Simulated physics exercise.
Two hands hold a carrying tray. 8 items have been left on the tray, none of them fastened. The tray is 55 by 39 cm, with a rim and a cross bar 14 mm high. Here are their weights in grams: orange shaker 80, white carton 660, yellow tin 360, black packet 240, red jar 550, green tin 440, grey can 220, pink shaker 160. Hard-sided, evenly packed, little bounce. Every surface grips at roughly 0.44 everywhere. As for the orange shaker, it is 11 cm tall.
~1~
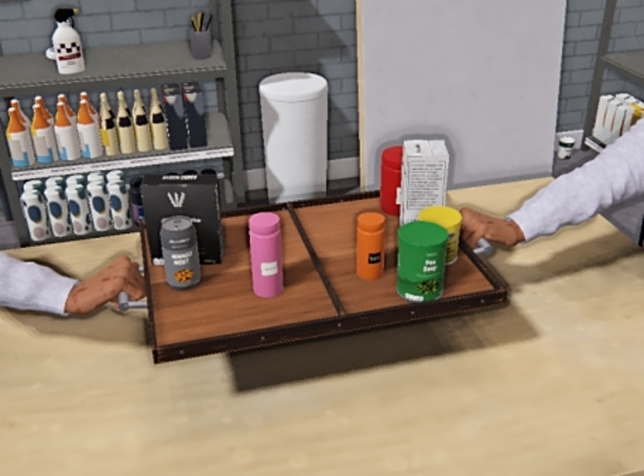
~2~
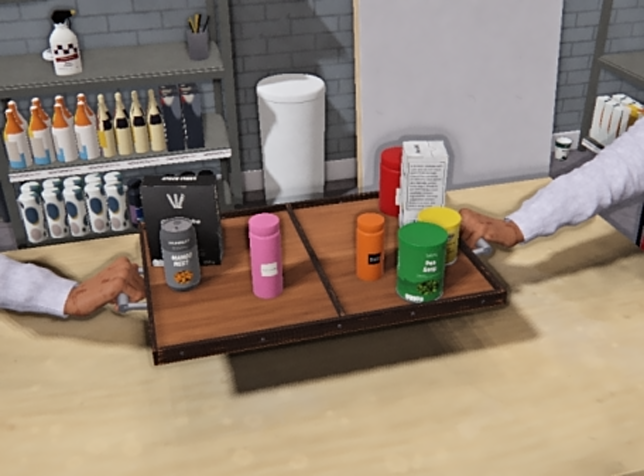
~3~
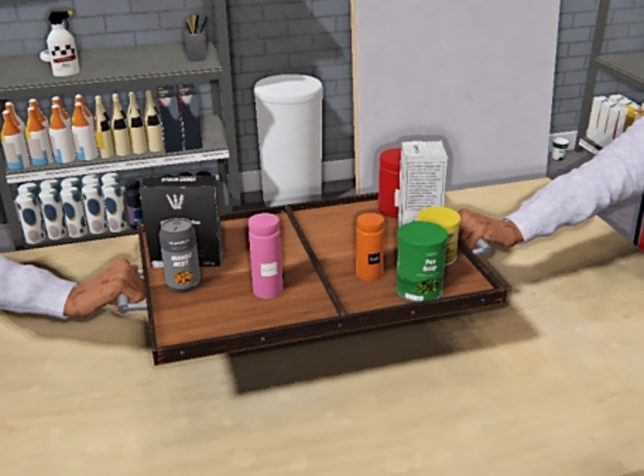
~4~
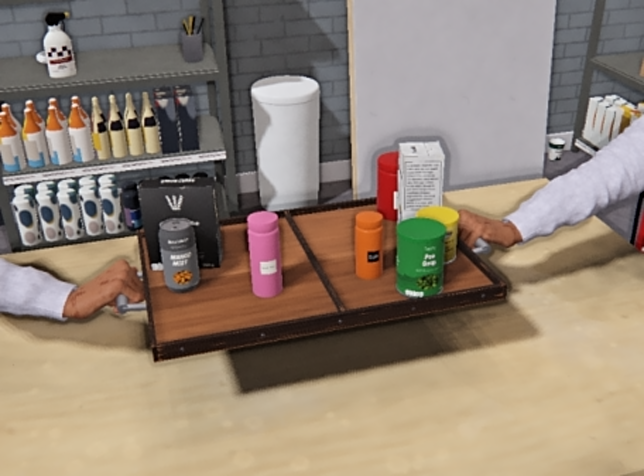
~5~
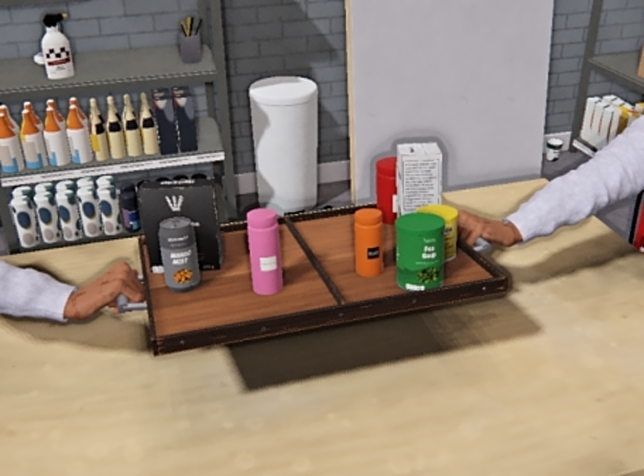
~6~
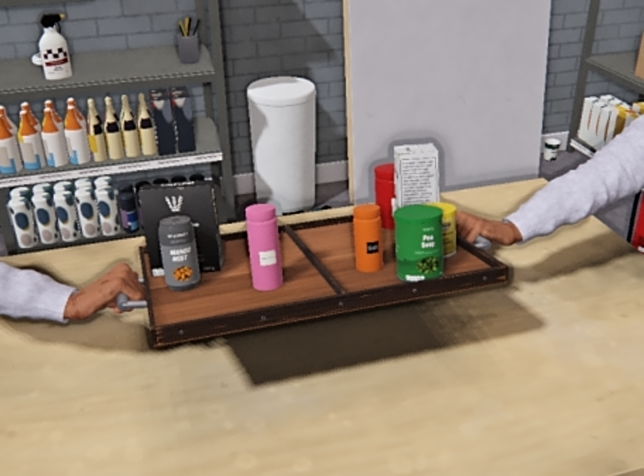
The clip shows two hands holding a wooden tray of eight items, including an orange shaker, a pink shaker and a green tin; the tray stays level at first, then gradually tilts with its far edge down.
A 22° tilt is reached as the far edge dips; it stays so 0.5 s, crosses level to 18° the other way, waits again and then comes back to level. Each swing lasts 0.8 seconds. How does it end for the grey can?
Looks like it rides it out.
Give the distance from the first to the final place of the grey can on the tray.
Net shift near 0 cm.
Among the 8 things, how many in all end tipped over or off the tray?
Total: 3.
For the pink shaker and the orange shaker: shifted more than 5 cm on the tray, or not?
Pink shaker: Is displaced. Orange shaker: Is displaced.
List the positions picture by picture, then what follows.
In the first picture, tray level; grey can (181, 254); orange shaker (371, 246).
In the second picture, tray level; black packet (183, 221).
In the third picture, tray level; green tin (421, 262).
In the fourth picture, tray tilted 3°, far edge down; pink shaker (265, 255); orange shaker (369, 245).
In the fifth picture, tray tilted 7°, far edge down; white carton (419, 194).
In the sixth picture, tray tilted 12°, far edge down; grey can (179, 254); black packet (182, 228).
Then, 0.70 s past the last view, tray tilted 22°, far edge down; black packet now off the tray; pink shaker on its side; orange shaker tipped 20° against what carries it.
Then, 1.30 s past the last view, tray level; orange shaker on its side; pink shaker on its side.
Finally, off the tray and tipped over, black packet; on their side or leaning hard on the tray, orange shaker and pink shaker; the other 5 still in place (within 5 cm). In the last view, grey can near (181, 259).
